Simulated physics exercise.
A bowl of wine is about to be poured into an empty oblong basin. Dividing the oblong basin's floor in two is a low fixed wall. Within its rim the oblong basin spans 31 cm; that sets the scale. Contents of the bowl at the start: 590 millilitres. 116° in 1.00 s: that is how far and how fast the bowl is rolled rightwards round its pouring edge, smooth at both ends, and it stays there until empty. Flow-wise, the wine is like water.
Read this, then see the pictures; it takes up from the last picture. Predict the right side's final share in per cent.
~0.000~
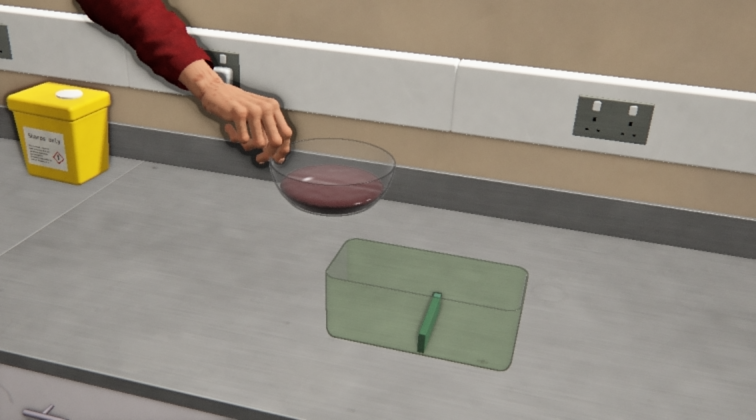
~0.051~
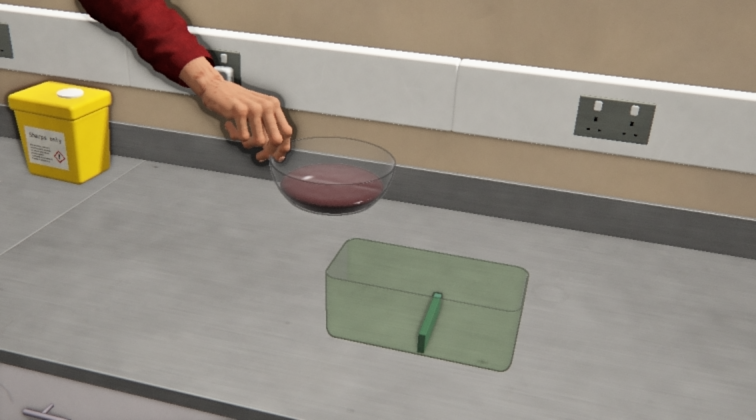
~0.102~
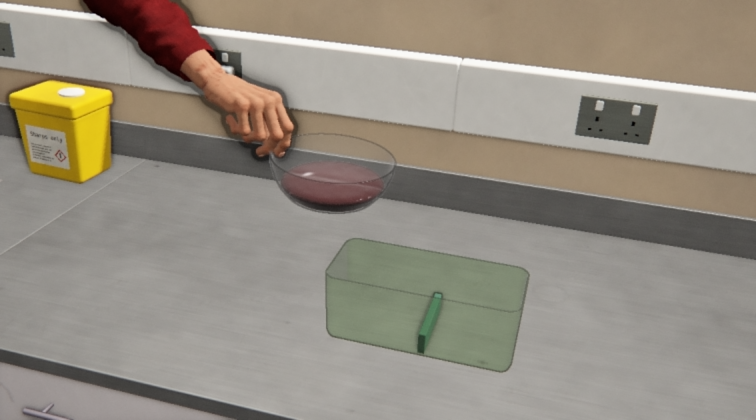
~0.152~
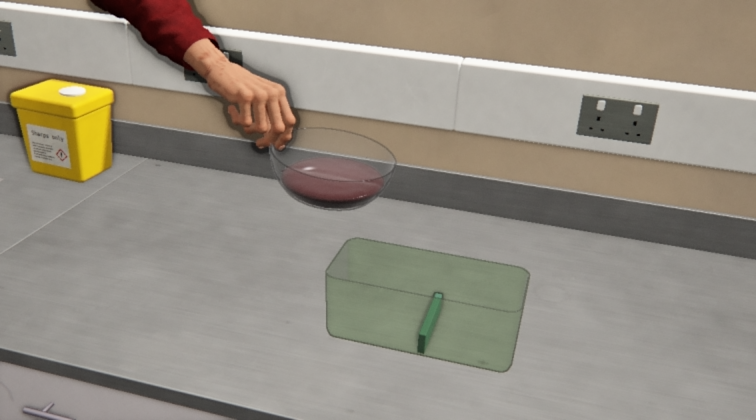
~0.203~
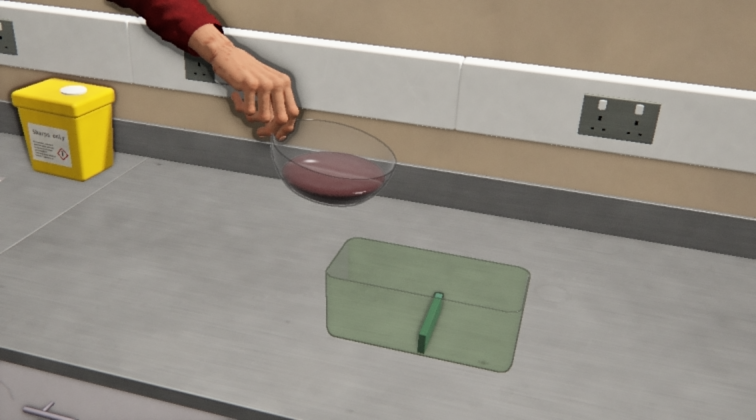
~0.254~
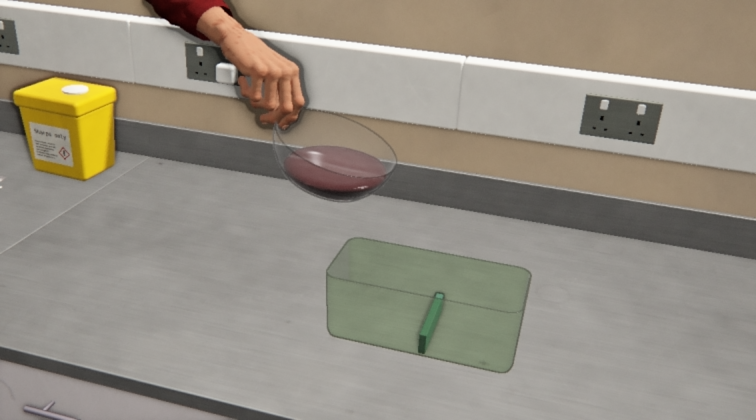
The right side finishes with roughly 80 per cent.
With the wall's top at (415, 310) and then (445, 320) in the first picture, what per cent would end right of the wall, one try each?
85 then 60 %.
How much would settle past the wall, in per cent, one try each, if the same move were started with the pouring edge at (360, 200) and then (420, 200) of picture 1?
It comes to 25 per cent, and then 80 per cent.
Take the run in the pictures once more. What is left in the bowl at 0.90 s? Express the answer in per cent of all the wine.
Some 0 per cent.
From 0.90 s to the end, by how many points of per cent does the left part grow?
I'd say near 10 percent.
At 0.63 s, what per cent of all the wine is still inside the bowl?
40 %.
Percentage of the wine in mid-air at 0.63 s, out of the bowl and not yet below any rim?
Close to 58 per cent, I'd say.
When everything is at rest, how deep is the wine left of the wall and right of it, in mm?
Final levels - left approx 4 mm, right approx 26 mm.
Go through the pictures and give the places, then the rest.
In the first picture, tilt 0°; pouring edge (393, 170); surface from (284, 174) to (384, 190); the oblong basin's rim runs from (336, 257) to (525, 291); the wall's top is at (430, 314).
In the second picture, tilt 1°; pouring edge (393, 170); surface from (284, 173) to (384, 190).
In the third picture, tilt 3°; pouring edge (393, 170); surface from (285, 170) to (385, 188).
In the fourth picture, tilt 6°; pouring edge (393, 170); surface from (285, 167) to (384, 184).
In the fifth picture, tilt 11°; pouring edge (394, 170); surface from (286, 160) to (386, 180).
In the sixth picture, tilt 18°; pouring edge (394, 170); surface from (288, 153) to (388, 176).
By 0.63 s the tilt is 81° and 41 per cent is still to pour, 2 is left of the wall and 0 right of it.
By 0.90 s the tilt is 113° and 0 per cent is still to pour, 7 is left of the wall and 79 right of it.
By 1.19 s the tilt is 116° and 0 per cent is still to pour, 17 is left of the wall and 80 right of it.
By 1.50 s the tilt is 116° and 0 per cent is still to pour, 17 is left of the wall and 80 right of it.
At rest 17 per cent lies left of the wall, 80 right of it and 3 outside.
